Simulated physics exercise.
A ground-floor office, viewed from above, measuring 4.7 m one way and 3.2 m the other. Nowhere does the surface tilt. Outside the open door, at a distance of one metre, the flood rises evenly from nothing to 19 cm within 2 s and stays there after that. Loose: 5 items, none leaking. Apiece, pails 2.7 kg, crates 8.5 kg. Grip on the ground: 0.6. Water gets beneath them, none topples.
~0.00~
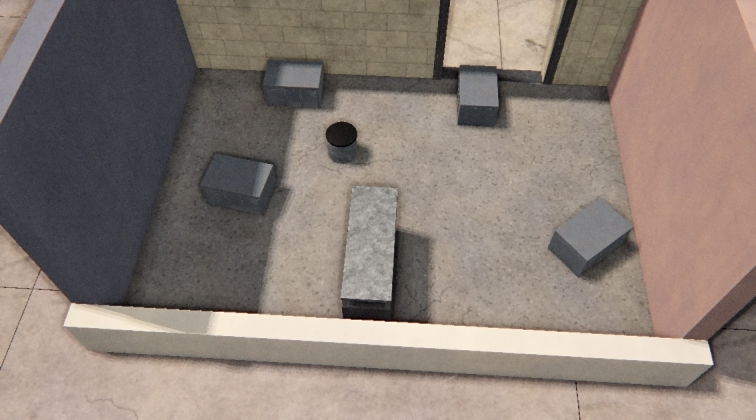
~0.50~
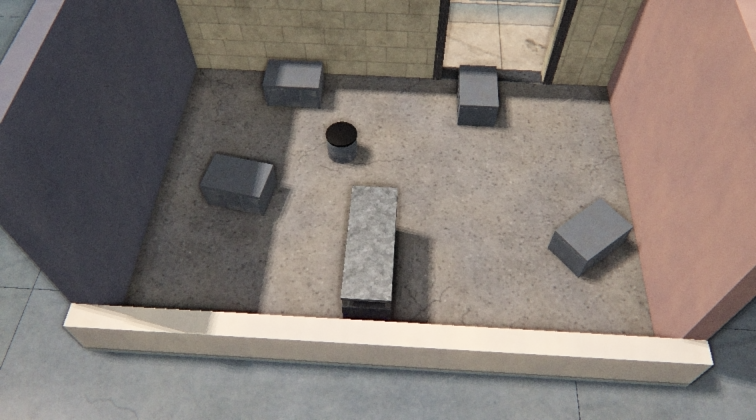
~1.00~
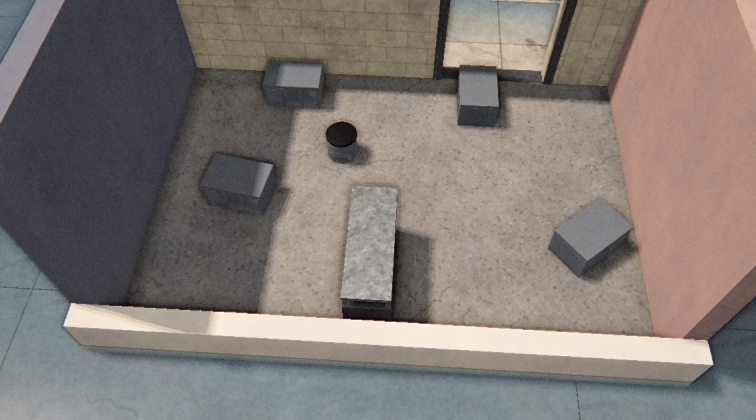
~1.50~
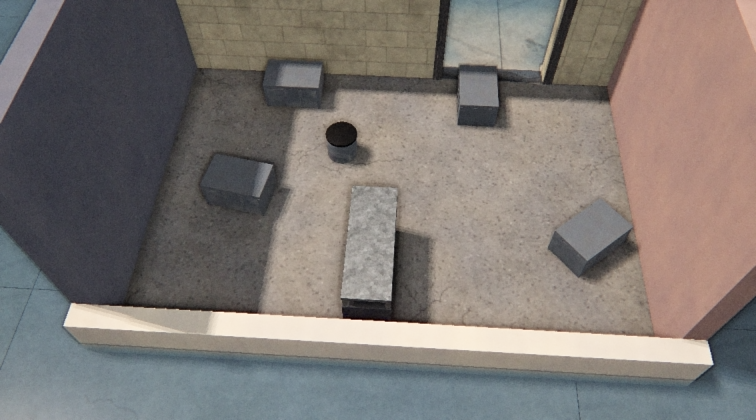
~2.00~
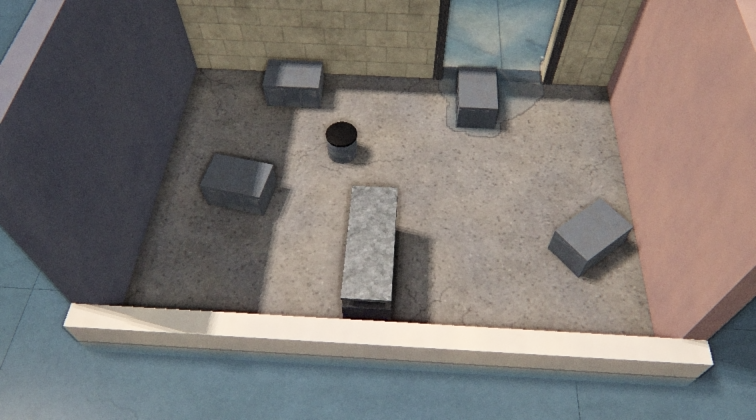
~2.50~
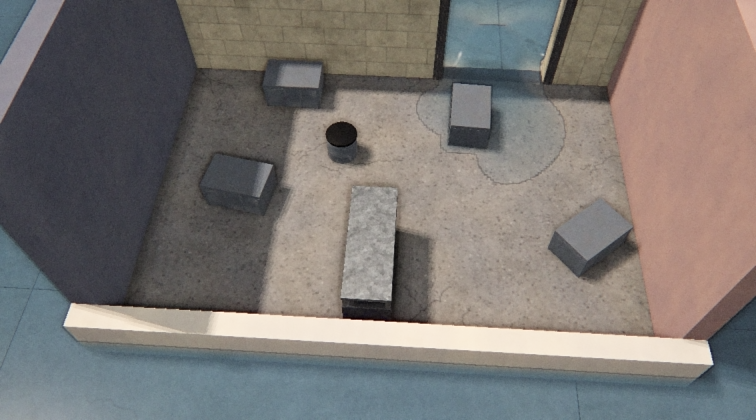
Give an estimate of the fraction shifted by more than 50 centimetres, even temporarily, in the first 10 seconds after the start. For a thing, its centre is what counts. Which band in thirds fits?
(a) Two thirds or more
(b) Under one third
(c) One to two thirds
Option c: One to two thirds.
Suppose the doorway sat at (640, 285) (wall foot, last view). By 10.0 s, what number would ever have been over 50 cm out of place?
In that case the number is 4.
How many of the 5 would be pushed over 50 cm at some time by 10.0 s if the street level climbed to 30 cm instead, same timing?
So the tally would be 5.
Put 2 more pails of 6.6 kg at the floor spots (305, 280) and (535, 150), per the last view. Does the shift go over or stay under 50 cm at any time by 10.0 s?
First one stays within it, second one exceeds it.
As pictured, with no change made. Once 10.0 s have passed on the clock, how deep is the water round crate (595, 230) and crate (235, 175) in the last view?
About 13 and 5 cm.
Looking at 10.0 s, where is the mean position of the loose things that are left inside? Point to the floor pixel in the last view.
Mean position approx. (351, 183).
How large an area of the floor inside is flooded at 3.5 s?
Roughly 6.5 m2.
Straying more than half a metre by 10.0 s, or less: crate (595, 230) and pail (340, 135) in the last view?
Taking them in order, the first is above the mark and the second is above the mark.
After 3.5 s 1 of 5 are over 50 cm from their spots; 0 afloat.
After 4.5 s 2 of 5 are over 50 cm from their spots; 1 afloat.
After 7.0 s 1 of 5 are over 50 cm from their spots; 2 afloat.
After 10.0 s 2 of 5 are over 50 cm from their spots, and 3 have been at some point; 4 afloat.
